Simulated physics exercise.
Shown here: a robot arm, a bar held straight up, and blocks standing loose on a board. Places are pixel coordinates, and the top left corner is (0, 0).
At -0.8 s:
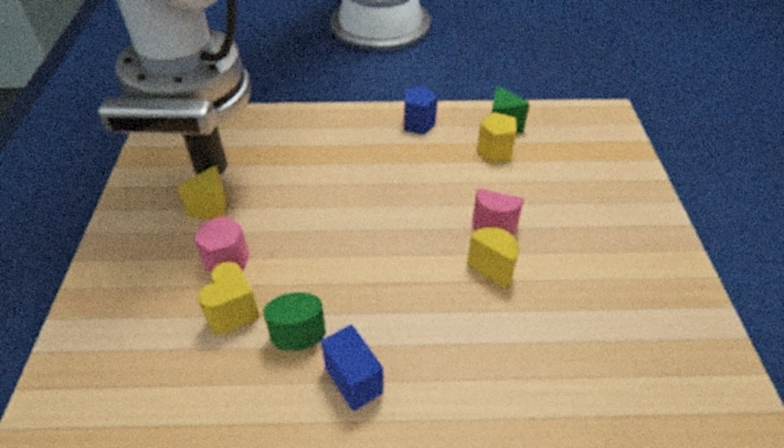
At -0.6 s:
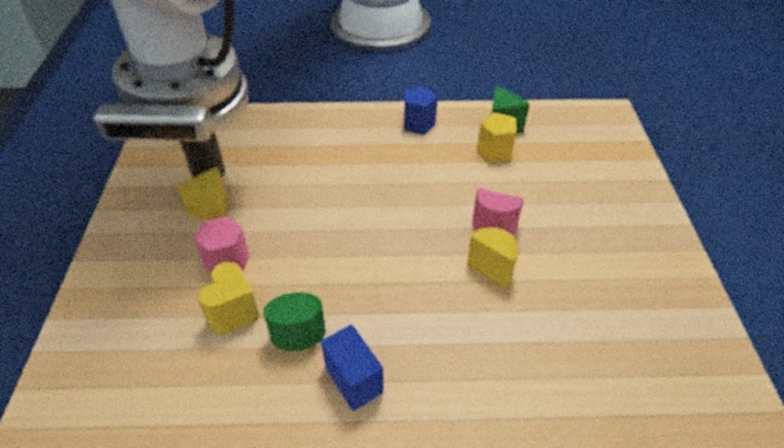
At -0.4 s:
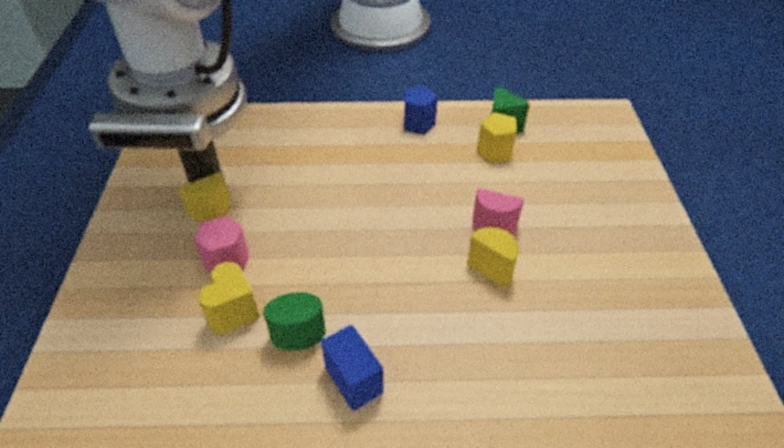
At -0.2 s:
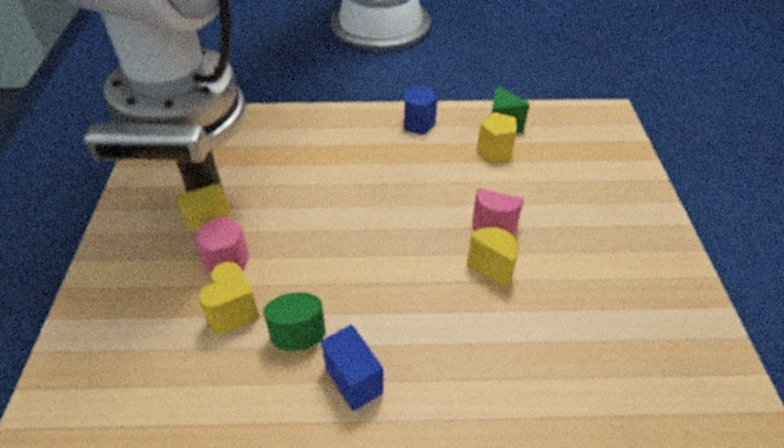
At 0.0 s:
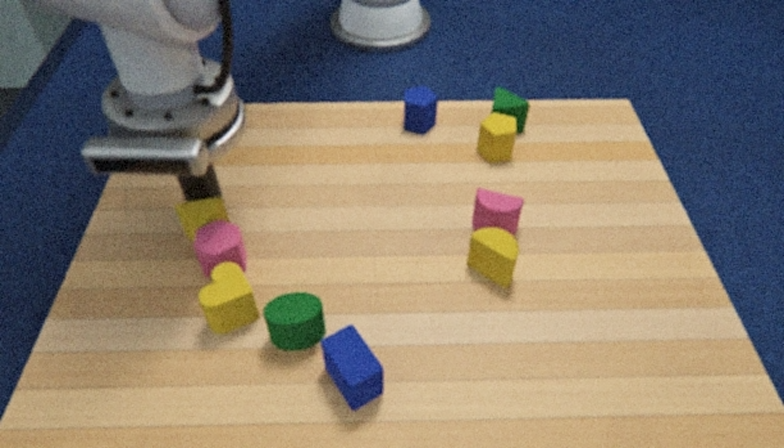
On a striped wooden board scattered with colourful blocks, a robot arm holds a dark upright bar behind a yellow block at the left. The bar moves slightly toward the viewer and pushes the yellow block a short way, up against the pink hexagon, which shifts barely, while the other blocks stay still.
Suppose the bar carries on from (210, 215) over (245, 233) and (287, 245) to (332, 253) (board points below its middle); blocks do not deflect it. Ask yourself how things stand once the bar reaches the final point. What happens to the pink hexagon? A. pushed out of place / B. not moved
I'll go with A - pushed out of place.
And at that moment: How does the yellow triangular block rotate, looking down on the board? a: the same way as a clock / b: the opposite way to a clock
The correct letter is a.
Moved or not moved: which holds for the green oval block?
That block will keep its spot.
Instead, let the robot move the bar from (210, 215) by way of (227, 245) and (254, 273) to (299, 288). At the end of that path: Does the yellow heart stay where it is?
No, it doesn't check out.
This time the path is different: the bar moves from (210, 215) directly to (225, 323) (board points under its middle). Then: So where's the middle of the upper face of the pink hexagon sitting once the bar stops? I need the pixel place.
I expect it at (238, 326).
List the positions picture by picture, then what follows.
Lower end of the bar (211, 167), tops of blocks, yellow triangular block (203, 181), pink hexagon (218, 232), yellow heart (225, 284), green oval block (293, 307), in the first picture.
Bar (209, 173), blocks as before, in the second picture.
Bar (206, 180), yellow triangular block (204, 187), in the third picture.
Bar (205, 190), yellow triangular block (201, 197), in the fourth picture.
Bar (205, 201), yellow triangular block (198, 209), pink hexagon (216, 236), yellow heart (225, 284), green oval block (293, 307), in the fifth picture.
On the path given first. One third of the way, bar (242, 219); yellow triangular block (205, 220), turned 40° clockwise; pink hexagon (216, 246), turned 15° anticlockwise.
Two thirds of the way, bar (285, 231); yellow triangular block (205, 220), turned 40° clockwise; pink hexagon (216, 246), turned 15° anticlockwise.
At the end, bar (331, 239); yellow triangular block (205, 220), turned 40° clockwise; pink hexagon (216, 246), turned 15° anticlockwise; yellow heart not moved; green oval block not moved.
